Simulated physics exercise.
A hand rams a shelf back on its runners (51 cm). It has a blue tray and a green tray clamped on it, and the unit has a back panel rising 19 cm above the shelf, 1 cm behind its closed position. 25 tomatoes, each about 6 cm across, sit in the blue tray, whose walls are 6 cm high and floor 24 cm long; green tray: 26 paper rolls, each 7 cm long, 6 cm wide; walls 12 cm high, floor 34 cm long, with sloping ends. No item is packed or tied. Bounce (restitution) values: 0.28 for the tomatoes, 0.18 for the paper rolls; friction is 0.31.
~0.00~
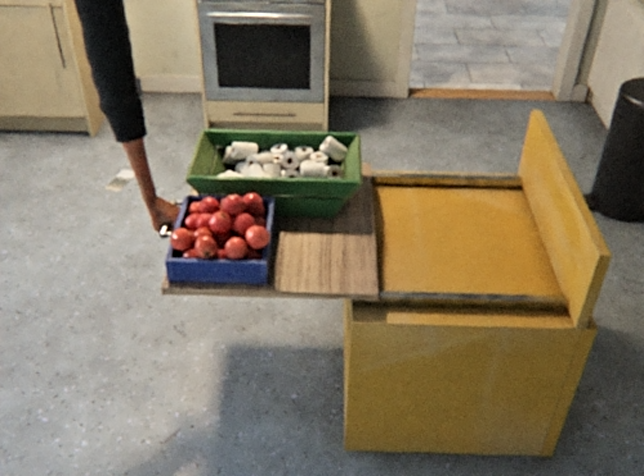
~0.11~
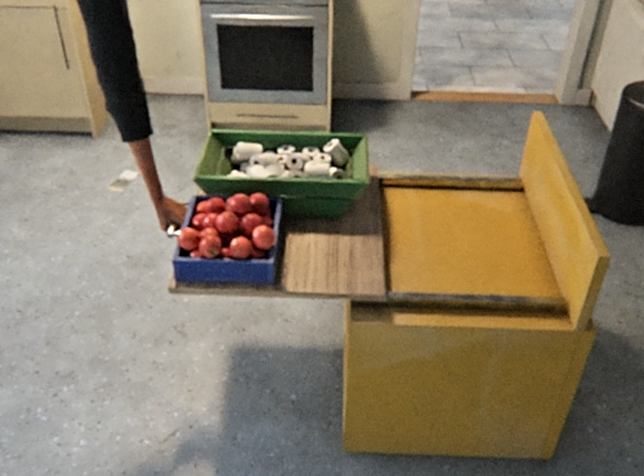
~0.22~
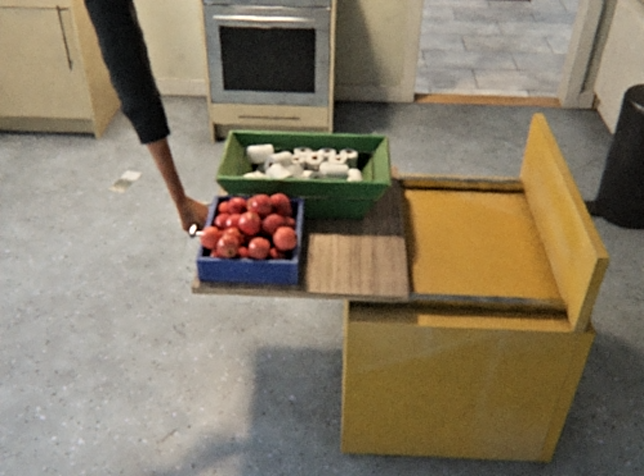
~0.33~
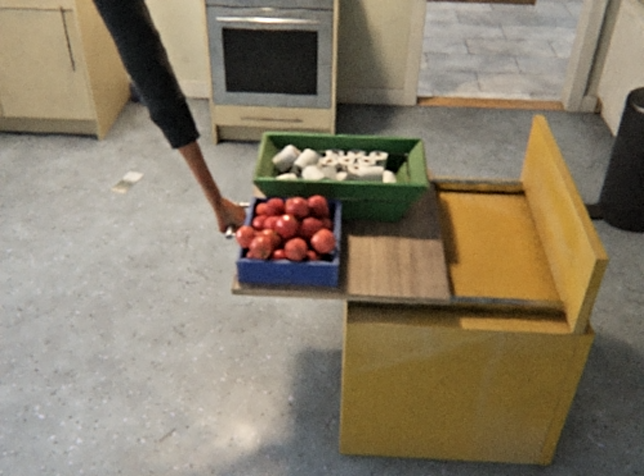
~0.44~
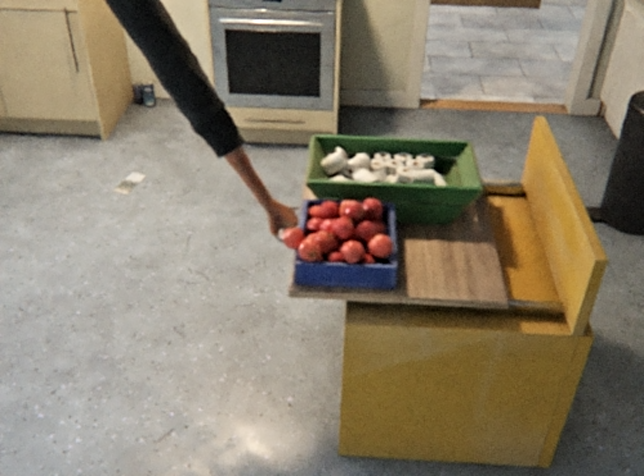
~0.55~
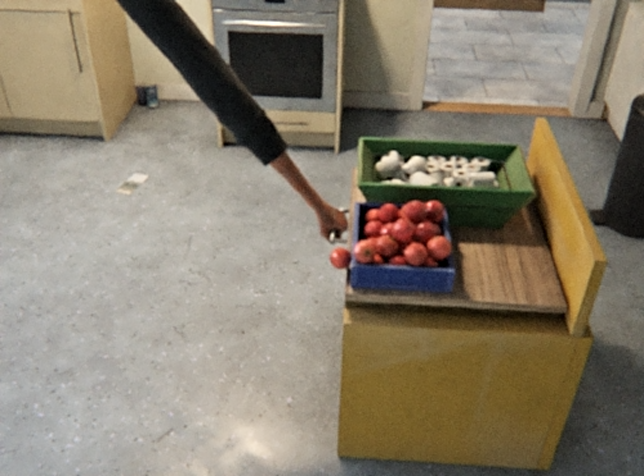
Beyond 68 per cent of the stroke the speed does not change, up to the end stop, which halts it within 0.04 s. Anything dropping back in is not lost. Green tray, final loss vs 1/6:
Under.
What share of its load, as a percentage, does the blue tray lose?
For the blue tray, 30 percent.
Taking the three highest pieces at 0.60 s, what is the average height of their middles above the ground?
About 76 cm.
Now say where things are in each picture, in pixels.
In the first picture (places track the rim corner closest to us here; the camera moves round a little), green tray (359, 181); blue tray (261, 262); 0 cm pushed; all still inside.
The second picture shows green tray (366, 182); blue tray (268, 262); 2 cm pushed.
The third picture shows green tray (389, 183); blue tray (292, 262); 9 cm pushed.
The fourth picture shows green tray (426, 185); blue tray (333, 264); 20 cm pushed.
The fifth picture shows green tray (480, 188); blue tray (392, 266); 36 cm pushed; 1 out, the lowest tomato at (294, 238).
The sixth picture shows green tray (533, 192); blue tray (449, 270); 51 cm pushed; 1 out, the lowest tomato at (341, 258).
After 0.60 s, the blue tray is down by 2 of 25 and the green tray has all 26.
After 0.72 s, the blue tray is down by 5 of 25 and the green tray is down by 1 of 26.
After 0.94 s, the blue tray is down by 8 of 25 and the green tray has all 26.
Outcome (at 1.37 s), the blue tray is down by 8 of 25 and the green tray has all 26. Asked share, 0 of 26, 0 per cent.
